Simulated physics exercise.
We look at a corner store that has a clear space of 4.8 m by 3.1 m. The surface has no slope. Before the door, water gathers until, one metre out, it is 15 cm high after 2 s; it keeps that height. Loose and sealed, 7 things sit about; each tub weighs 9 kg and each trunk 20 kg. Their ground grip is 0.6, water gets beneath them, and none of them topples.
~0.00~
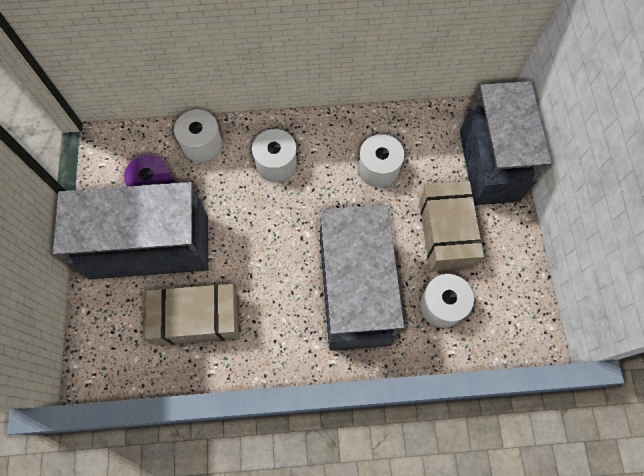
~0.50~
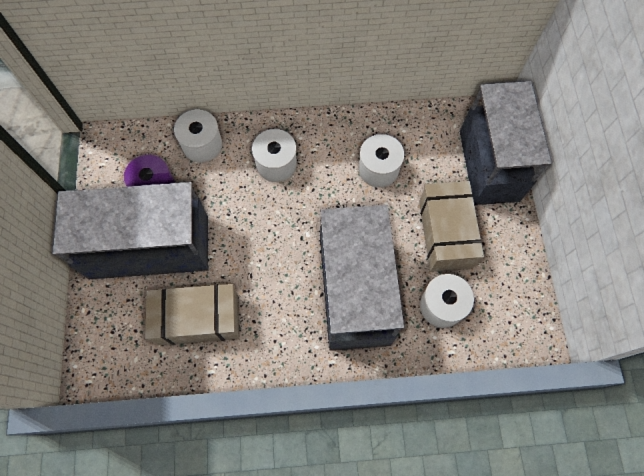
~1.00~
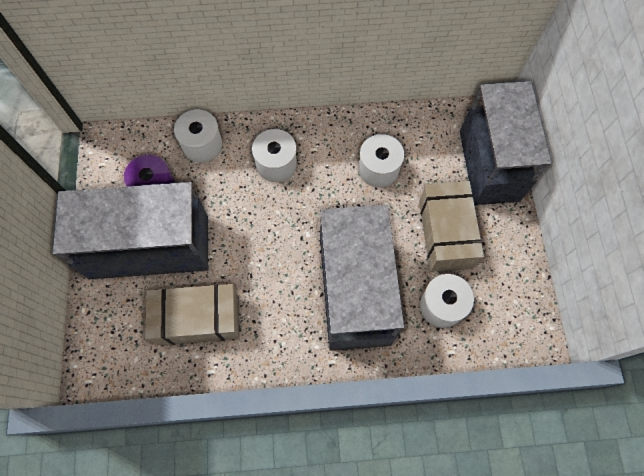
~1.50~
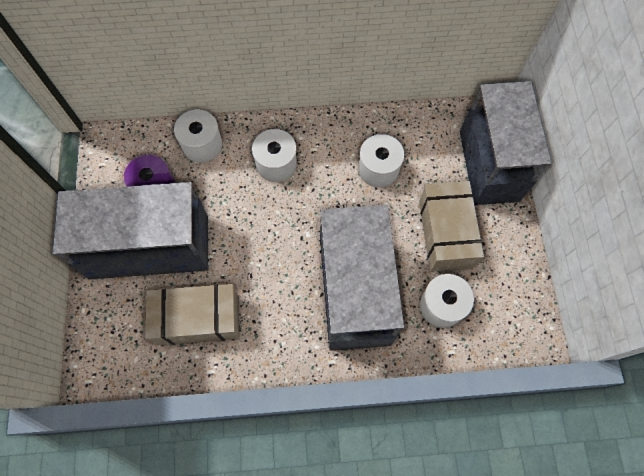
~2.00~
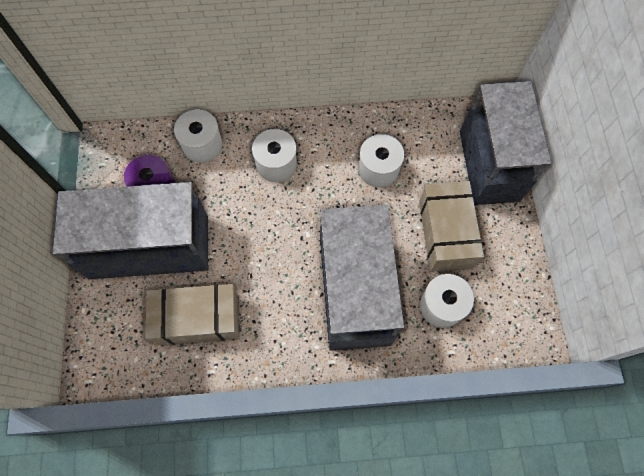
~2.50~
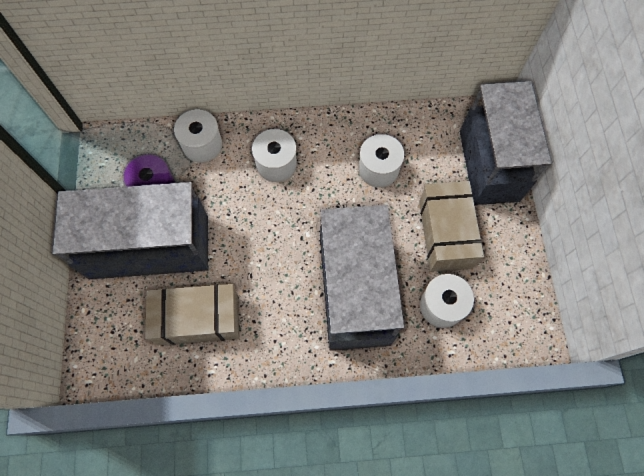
Greenish water covers the paving outside, then seeps through the left doorway as nothing inside shifts.
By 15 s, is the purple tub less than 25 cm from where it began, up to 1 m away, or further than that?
Further than 1 m.
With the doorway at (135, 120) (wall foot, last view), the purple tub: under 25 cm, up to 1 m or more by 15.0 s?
The purple tub ends up a great distance away.
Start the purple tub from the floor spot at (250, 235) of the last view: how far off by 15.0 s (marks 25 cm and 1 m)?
It holds its place.
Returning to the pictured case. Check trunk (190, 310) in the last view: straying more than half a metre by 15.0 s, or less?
Below.
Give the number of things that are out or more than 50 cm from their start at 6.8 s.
I make it 3 by then.
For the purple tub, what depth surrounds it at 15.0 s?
About 8 cm.
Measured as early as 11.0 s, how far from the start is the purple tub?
I'd guess some 200 cm by then.
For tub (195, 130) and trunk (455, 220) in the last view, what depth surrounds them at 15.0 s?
Roughly 9 and 12 cm.
After 3.5 s the purple tub is near (186, 177), 0.4 m from its start, aground; 0 afloat.
After 6.8 s the purple tub is near (328, 209), 1.9 m from its start, aground; 1 afloat.
After 11.0 s the purple tub is near (329, 209), 1.9 m from its start, aground; 3 afloat.
After 15.0 s the purple tub is near (311, 211), 1.7 m from its start, afloat; 6 afloat.
